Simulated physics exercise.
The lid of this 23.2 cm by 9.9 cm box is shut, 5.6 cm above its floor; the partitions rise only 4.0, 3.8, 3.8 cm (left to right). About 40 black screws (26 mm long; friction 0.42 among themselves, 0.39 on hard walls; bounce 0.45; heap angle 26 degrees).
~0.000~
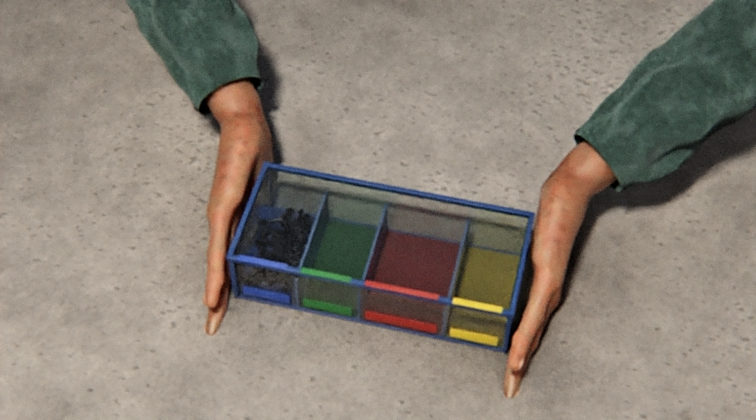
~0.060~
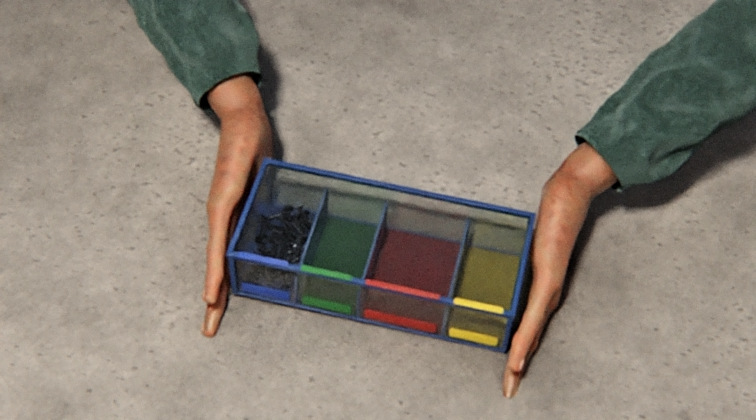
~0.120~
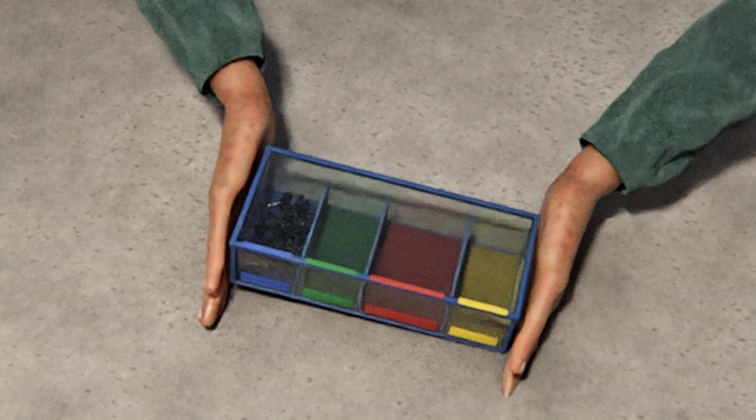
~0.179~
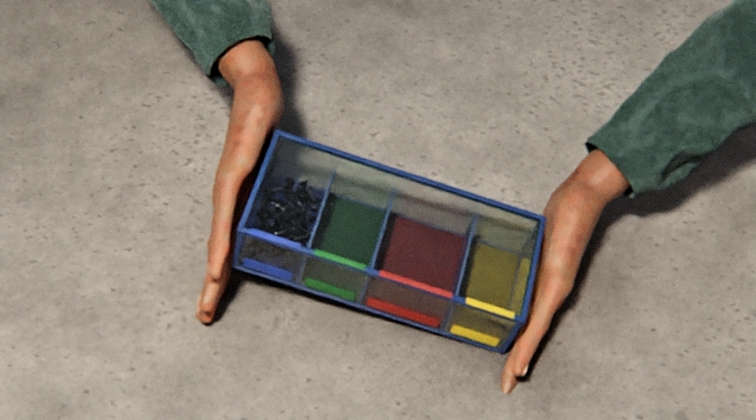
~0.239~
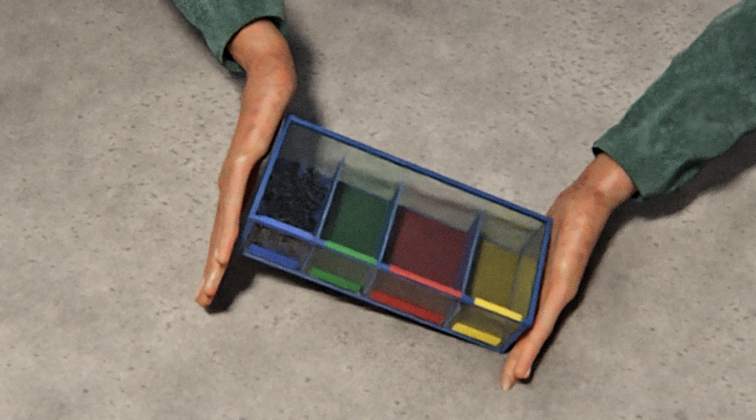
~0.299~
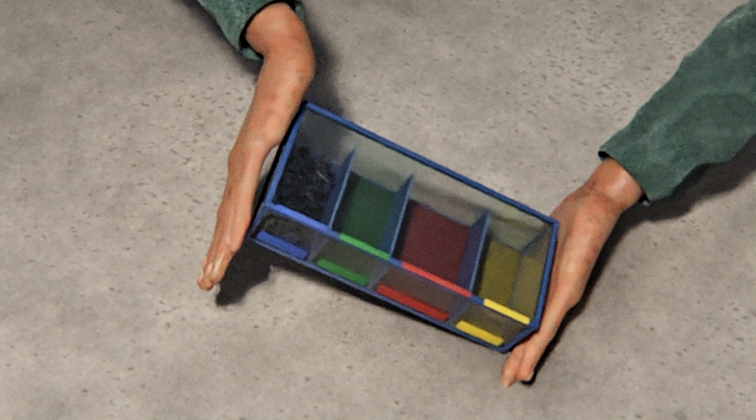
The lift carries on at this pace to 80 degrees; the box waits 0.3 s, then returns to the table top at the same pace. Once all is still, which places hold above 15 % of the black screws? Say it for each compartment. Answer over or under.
Red: Under, blue: Over, green: Under, yellow: Under.
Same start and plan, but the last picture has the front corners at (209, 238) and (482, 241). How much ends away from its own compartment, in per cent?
It would be near 0 per cent.
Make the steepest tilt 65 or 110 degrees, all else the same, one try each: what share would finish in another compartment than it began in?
Some 0 and 60 per cent.
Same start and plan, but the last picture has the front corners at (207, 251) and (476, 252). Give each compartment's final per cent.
Red 0; blue 100; green 0; yellow 0.
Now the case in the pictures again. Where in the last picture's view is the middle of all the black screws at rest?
At about (290, 264).
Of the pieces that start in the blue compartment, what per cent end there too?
Roughly 90 per cent.
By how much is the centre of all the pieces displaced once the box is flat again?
About 2.5 cm.
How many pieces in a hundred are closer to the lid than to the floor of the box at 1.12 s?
About 10 per cent.
After 1.12 s, tilt 80 degrees; blue 95 %, green 5 %.
After 1.67 s, tilt 40 degrees; red 5 %, blue 95 %.
Then, at 2.28 s, tilt 0 degrees; red 5 %, blue 95 %.
At rest (2.6 s), red 5 %, blue 95 %, green 0 %, yellow 0 %.
